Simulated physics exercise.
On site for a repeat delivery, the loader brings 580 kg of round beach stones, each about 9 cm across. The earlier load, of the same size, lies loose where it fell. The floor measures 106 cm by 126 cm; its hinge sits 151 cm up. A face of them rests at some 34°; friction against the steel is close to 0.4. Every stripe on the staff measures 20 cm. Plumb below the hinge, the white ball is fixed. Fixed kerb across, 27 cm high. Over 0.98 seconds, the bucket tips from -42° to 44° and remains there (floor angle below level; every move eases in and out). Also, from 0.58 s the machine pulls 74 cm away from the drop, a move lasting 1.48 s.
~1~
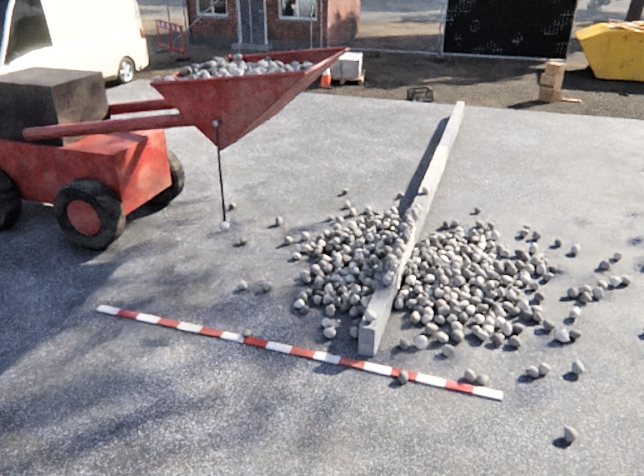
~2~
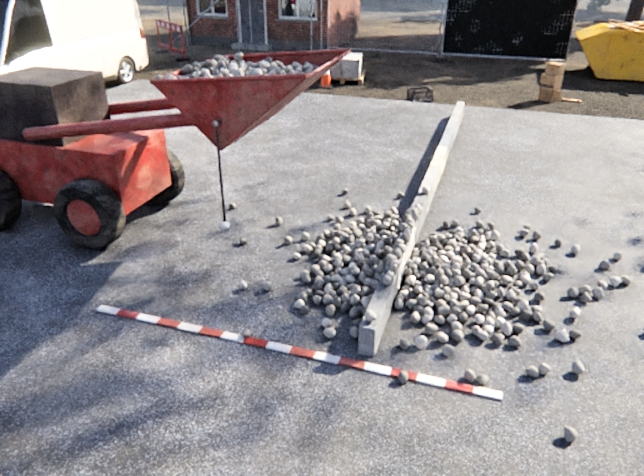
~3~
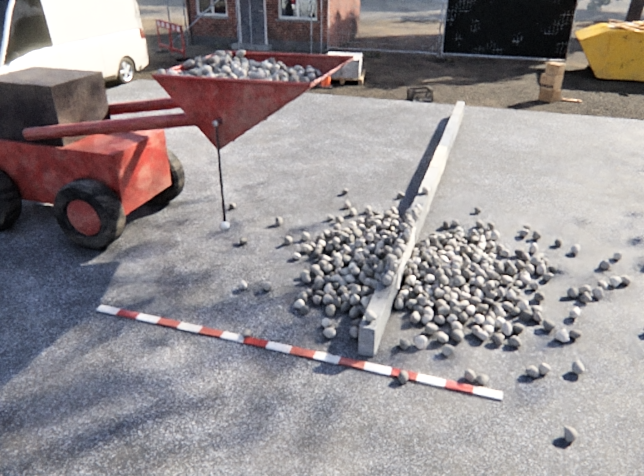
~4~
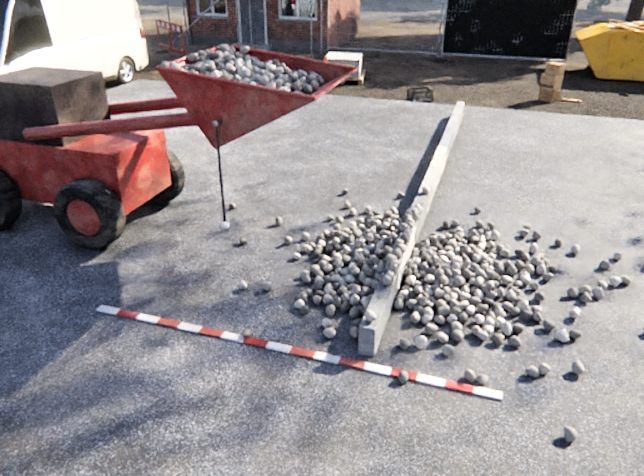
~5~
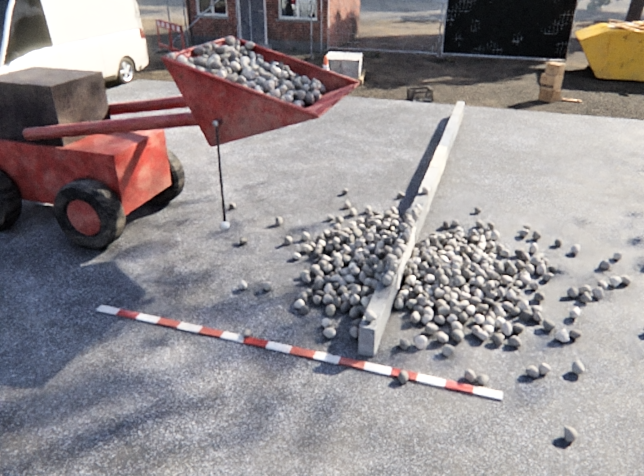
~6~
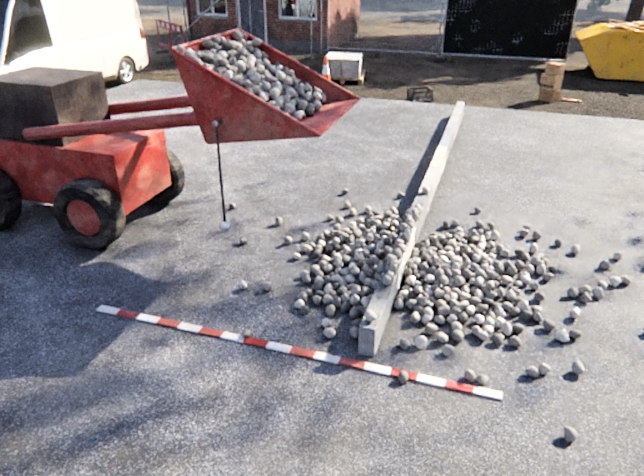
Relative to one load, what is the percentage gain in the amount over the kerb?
A gain of about 0 per cent.
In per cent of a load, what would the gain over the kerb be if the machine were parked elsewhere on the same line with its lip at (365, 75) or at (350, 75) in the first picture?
Near 10 in a hundred first, near 5 in a hundred second.
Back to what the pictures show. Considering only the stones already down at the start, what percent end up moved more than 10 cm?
Roughly 5 % of them.
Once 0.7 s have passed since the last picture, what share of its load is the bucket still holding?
I'd say about 45 per cent.
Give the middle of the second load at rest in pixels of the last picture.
Near (322, 244).
Then, 0.3 s after the last picture the floor is at 31°; in per cent of one load, 100 in the bucket, 54 on this side of the kerb, 46 over the kerb; the foremost stones are past the picture's edge.
Then, 0.7 s after the last picture the floor is at 44°; in per cent of one load, 47 in the bucket, 107 on this side of the kerb, 46 over the kerb; the foremost stones are past the picture's edge.
Then, 2.1 s after the last picture the floor is at 44°; in per cent of one load, 0 in the bucket, 154 on this side of the kerb, 46 over the kerb; the foremost stones are past the picture's edge.
Then, 4.9 s after the last picture the floor is at 44°; in per cent of one load, 0 in the bucket, 154 on this side of the kerb, 46 over the kerb; the foremost stones are past the picture's edge. Net gain over the kerb, 0.
